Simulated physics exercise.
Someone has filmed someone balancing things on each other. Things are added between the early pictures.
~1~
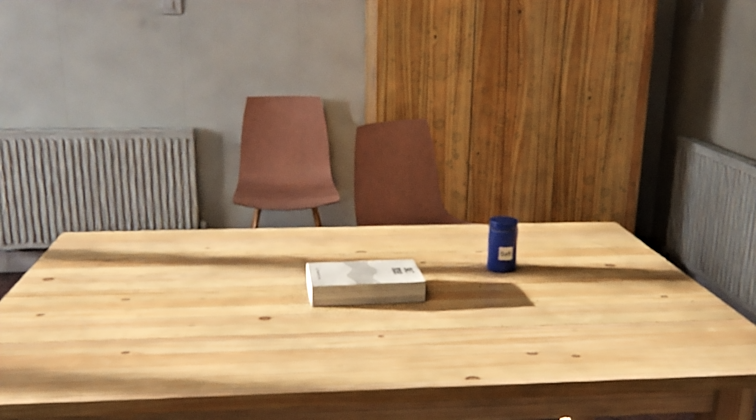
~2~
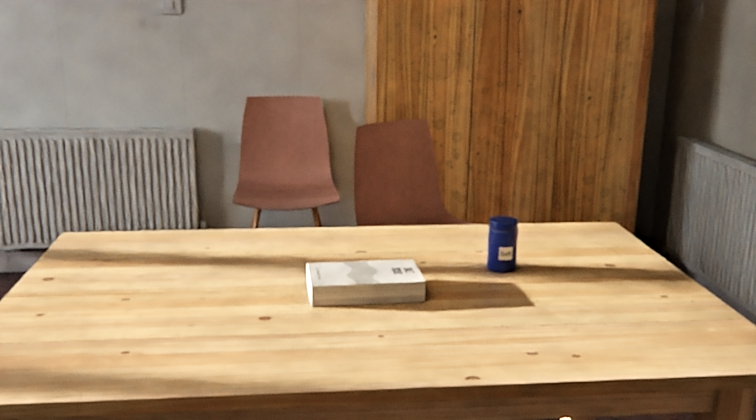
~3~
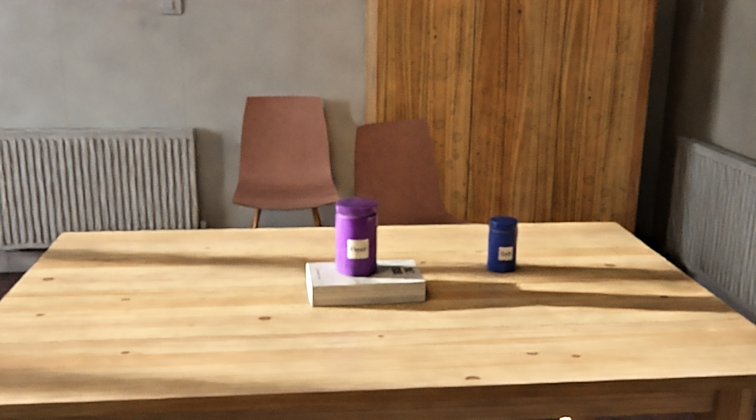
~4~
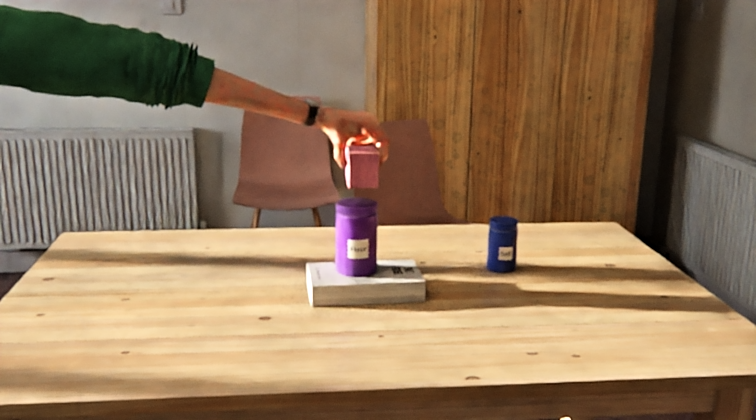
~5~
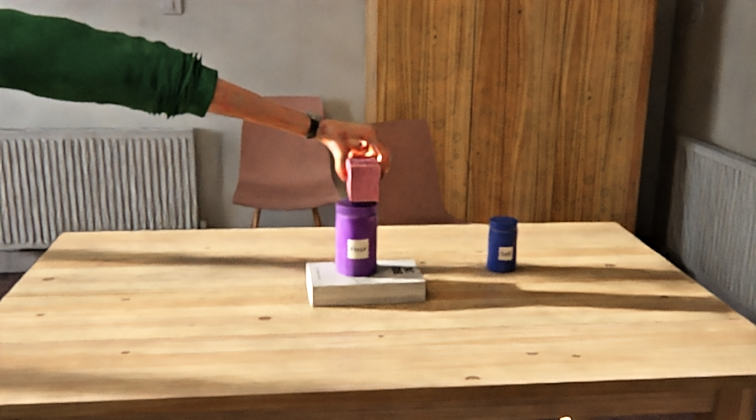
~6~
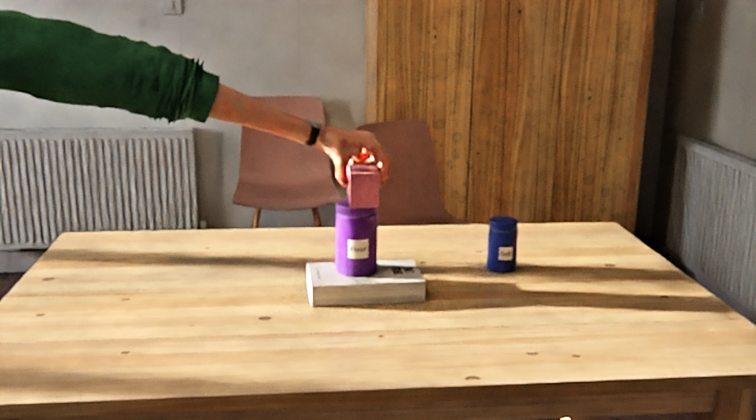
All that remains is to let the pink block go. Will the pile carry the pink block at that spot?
In the end the pile keeps its balance.
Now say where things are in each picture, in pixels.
The last thing is not in view yet; blue jar (503, 244), in the first frame.
The last thing is not in view yet, in the second frame.
The last thing is not in view yet; white book (364, 282), in the third frame.
Coming down; pink block (362, 166); blue jar (503, 244), in the fourth frame.
Coming down; pink block (363, 178); purple jar (357, 237), in the fifth frame.
Set down, still held; pink block (363, 185); white book (364, 282), in the sixth frame.
Then, 0.20 s later than the last frame, all is still.
Then, 0.60 s later than the last frame, pink block resting near (363, 186).
When it is over, all 4 as before. End places, in pixels of the last picture, pink block near (363, 186). The pile stays up.
